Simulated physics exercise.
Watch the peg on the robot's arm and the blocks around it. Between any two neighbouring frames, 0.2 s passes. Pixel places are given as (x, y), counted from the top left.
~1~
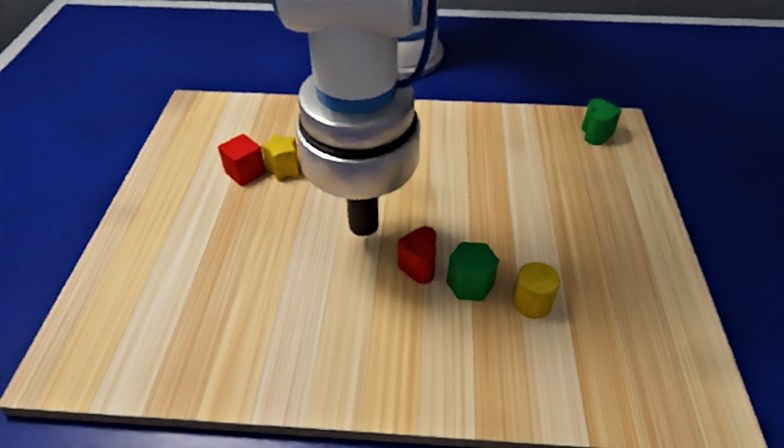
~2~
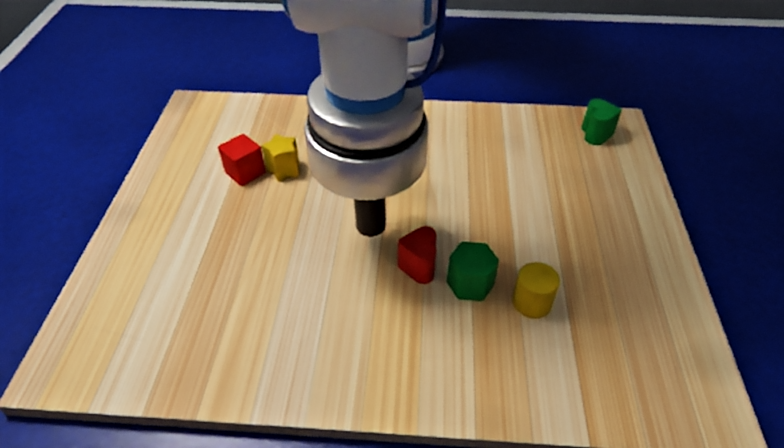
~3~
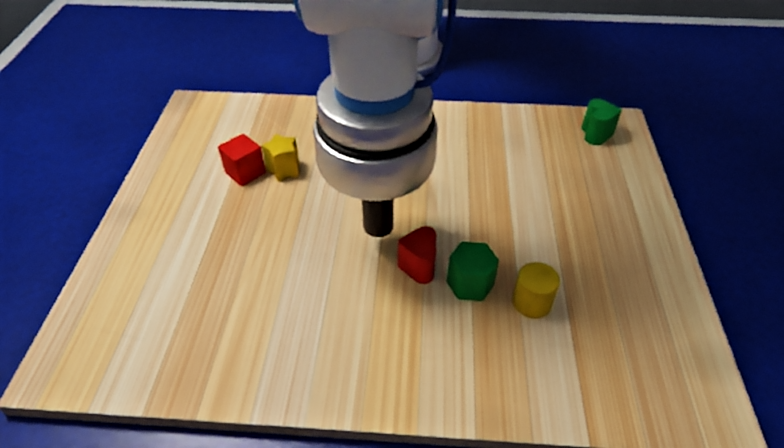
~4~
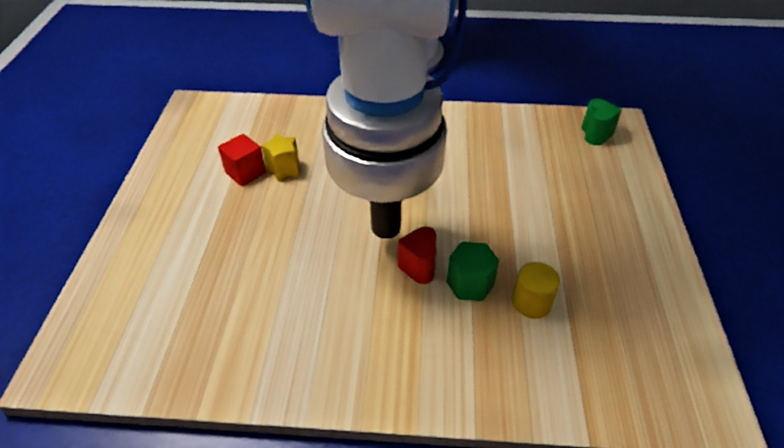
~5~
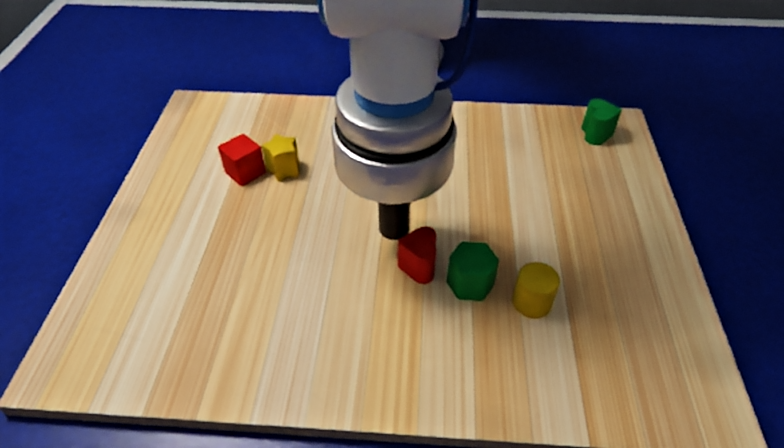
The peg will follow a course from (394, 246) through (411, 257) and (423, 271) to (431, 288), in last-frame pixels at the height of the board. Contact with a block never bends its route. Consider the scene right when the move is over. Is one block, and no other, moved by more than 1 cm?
I believe not.
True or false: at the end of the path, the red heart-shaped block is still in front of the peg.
My answer: True.
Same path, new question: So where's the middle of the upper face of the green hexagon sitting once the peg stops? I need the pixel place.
Close to (495, 268).
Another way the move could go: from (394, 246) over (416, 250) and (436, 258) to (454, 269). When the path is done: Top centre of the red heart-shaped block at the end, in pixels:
Expect it around (443, 266).
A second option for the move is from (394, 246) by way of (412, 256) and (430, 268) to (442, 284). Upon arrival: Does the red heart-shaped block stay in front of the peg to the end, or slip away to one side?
It rides in front to the end.
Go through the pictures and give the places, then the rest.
Tip of the peg at (364, 226), middles of tops, red heart-shaped block at (421, 242), green hexagon at (474, 258), in the first picture.
Peg at (371, 226), nothing pushed, in the second picture.
Peg at (378, 227), nothing pushed, in the third picture.
Peg at (386, 228), nothing pushed, in the fourth picture.
Peg at (394, 229), red heart-shaped block at (421, 242), green hexagon at (474, 258), in the fifth picture.
On the path given first. Halfway along, peg at (419, 247); red heart-shaped block at (440, 257); green hexagon at (478, 259).
At the end, peg at (432, 272); red heart-shaped block at (461, 280), turned 25° anticlockwise; green hexagon at (495, 268), turned 30° anticlockwise.
